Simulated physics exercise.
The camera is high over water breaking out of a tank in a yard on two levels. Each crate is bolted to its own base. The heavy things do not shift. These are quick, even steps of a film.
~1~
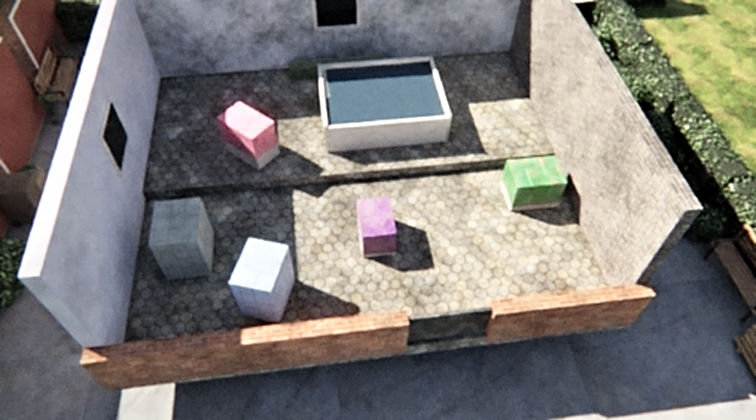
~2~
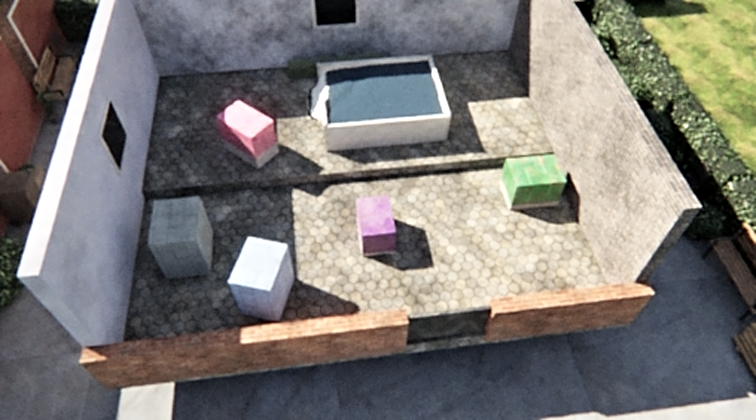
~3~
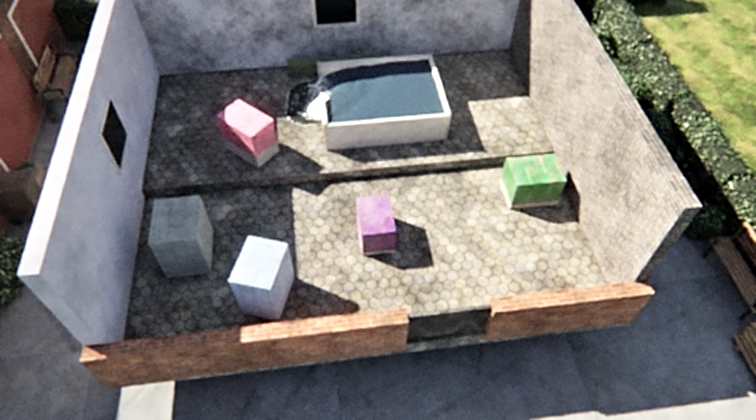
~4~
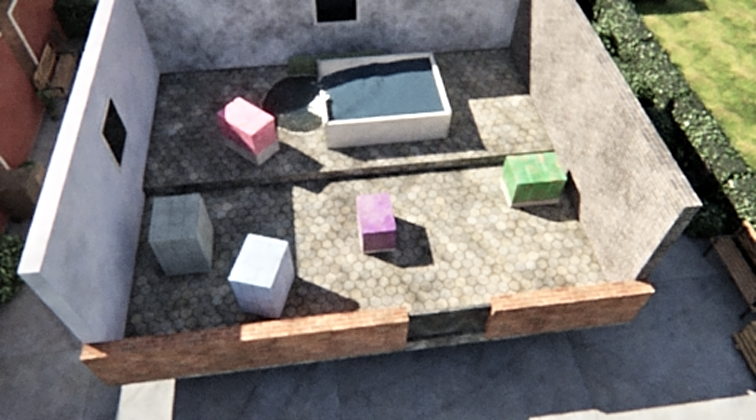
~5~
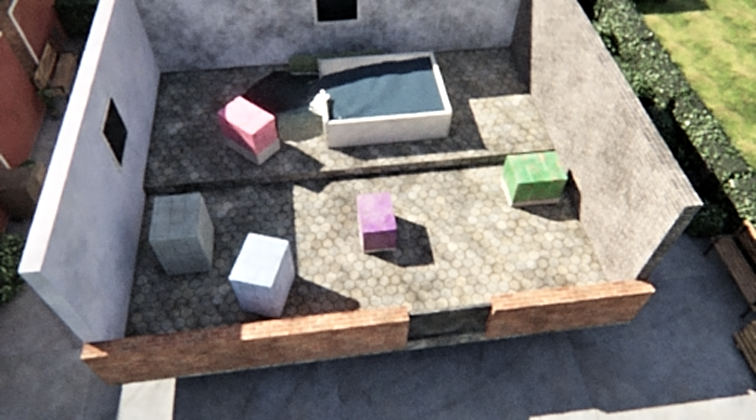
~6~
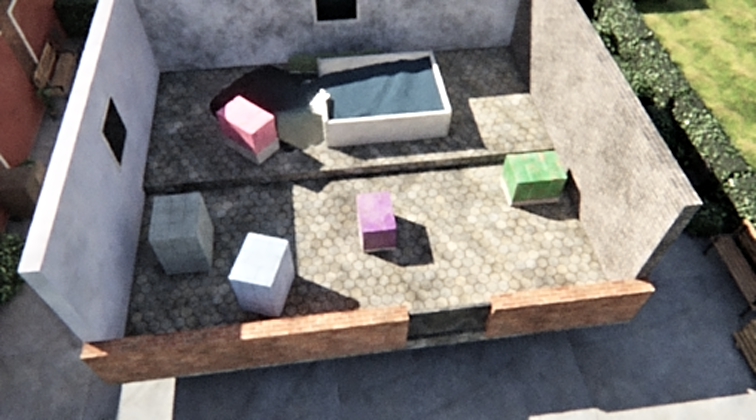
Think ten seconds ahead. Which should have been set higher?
In the end: The green crate keeps dry; the pink crate keeps dry; the purple crate is soaked.
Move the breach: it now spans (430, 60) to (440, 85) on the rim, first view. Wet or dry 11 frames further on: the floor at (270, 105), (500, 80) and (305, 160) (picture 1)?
As listed: Clear, wet, free of water.
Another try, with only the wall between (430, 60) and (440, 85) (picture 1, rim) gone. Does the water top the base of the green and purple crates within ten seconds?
Then: Green crate is wetted; purple crate is soaked.
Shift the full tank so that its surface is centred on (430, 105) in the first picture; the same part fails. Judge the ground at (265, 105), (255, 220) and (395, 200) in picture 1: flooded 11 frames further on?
In that order: Covered, covered, free of water.
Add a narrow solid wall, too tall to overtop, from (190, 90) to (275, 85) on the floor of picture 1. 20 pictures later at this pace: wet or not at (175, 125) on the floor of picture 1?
There: Under water.
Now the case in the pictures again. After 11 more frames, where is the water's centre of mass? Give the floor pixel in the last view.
Near (319, 106).
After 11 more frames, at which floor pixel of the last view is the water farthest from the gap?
I would point to (144, 206).
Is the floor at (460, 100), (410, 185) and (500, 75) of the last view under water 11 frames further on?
In that order: Dry, not flooded, not flooded.
A moment on, water covers 15 % of the floor; the green crate not reached, the pink crate water round its plinth, the purple crate not reached.
Next, water covers 20 % of the floor; the green crate not reached, the pink crate water round its plinth, the purple crate not reached.
Then, water covers 30 % of the floor; the green crate not reached, the pink crate water round its plinth, the purple crate not reached.
Later, water covers 50 % of the floor; the green crate not reached, the pink crate water round its plinth, the purple crate water round its plinth.
In the end, water covers 80 % of the floor; the green crate stayed above the water, the pink crate stayed above the water, the purple crate was topped.
